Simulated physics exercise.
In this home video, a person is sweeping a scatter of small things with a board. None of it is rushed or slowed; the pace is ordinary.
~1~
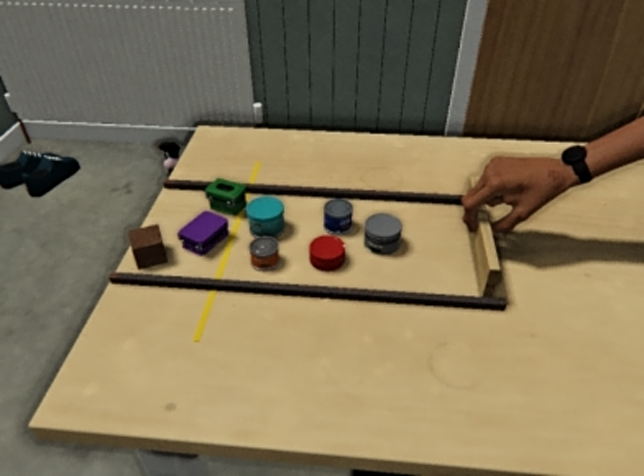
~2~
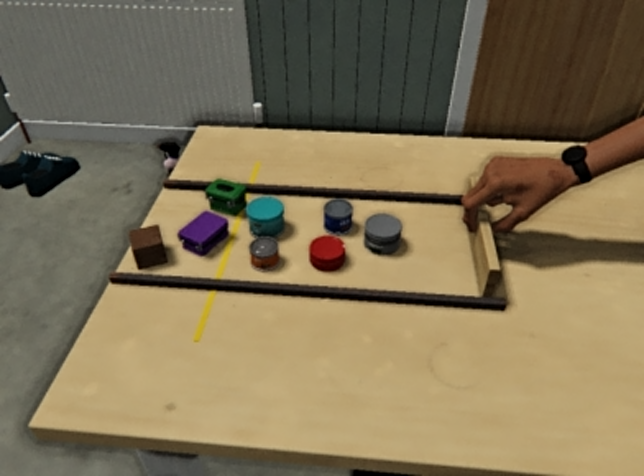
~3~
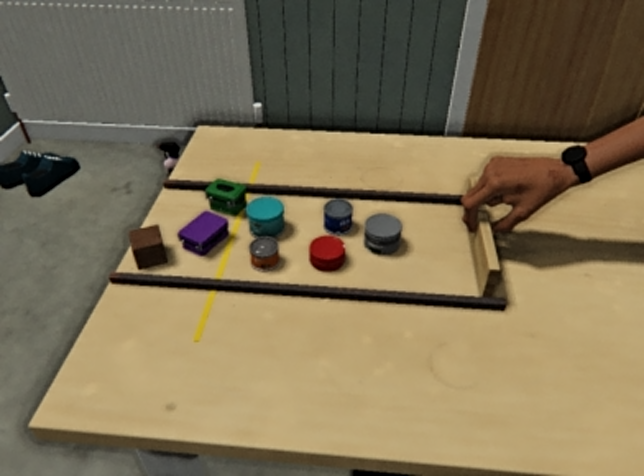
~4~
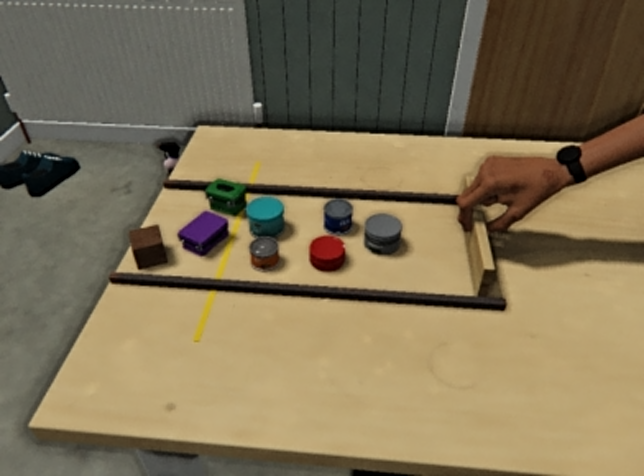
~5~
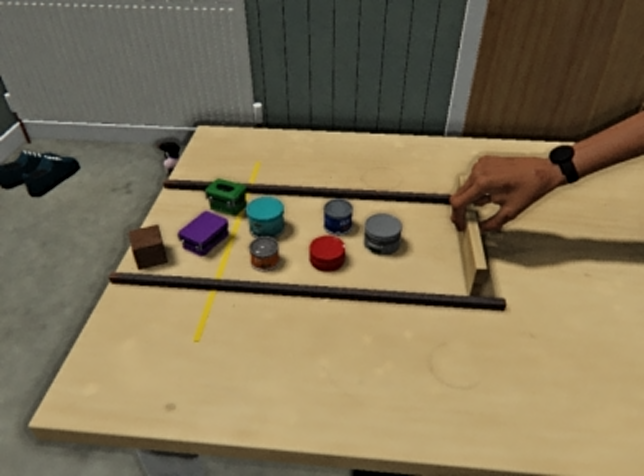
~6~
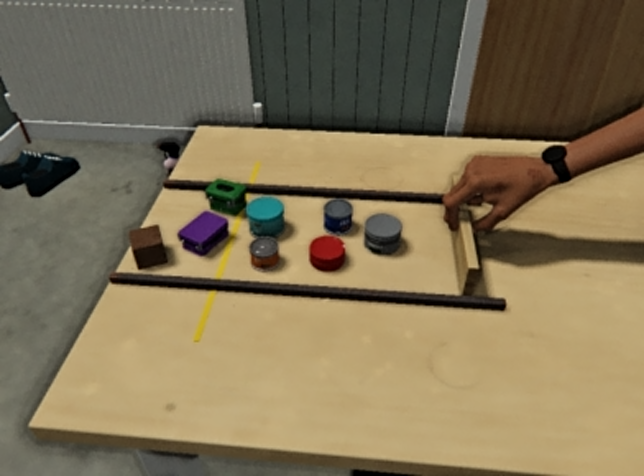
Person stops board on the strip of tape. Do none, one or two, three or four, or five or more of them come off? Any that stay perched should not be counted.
Overboard: Nil.
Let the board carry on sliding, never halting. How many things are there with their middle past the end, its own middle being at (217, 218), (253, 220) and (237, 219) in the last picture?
In order, that gives 0, then 0, then 0.
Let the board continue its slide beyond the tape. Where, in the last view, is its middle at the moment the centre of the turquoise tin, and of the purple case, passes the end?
I'd say about (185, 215) for the first one and about (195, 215) for the second.
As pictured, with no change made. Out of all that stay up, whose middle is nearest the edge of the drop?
I'd say the brown block.
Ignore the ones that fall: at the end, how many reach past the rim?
I get 1.
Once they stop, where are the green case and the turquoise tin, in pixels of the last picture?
Final centres, in order: Near (193, 191), near (194, 212).
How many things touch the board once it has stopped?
Looks like 3 of them, all told.
Soon after, none off yet; brown block at rest near (148, 247); purple case at rest near (205, 234); green case at rest near (227, 198).
At rest, the number that fall off is zero.
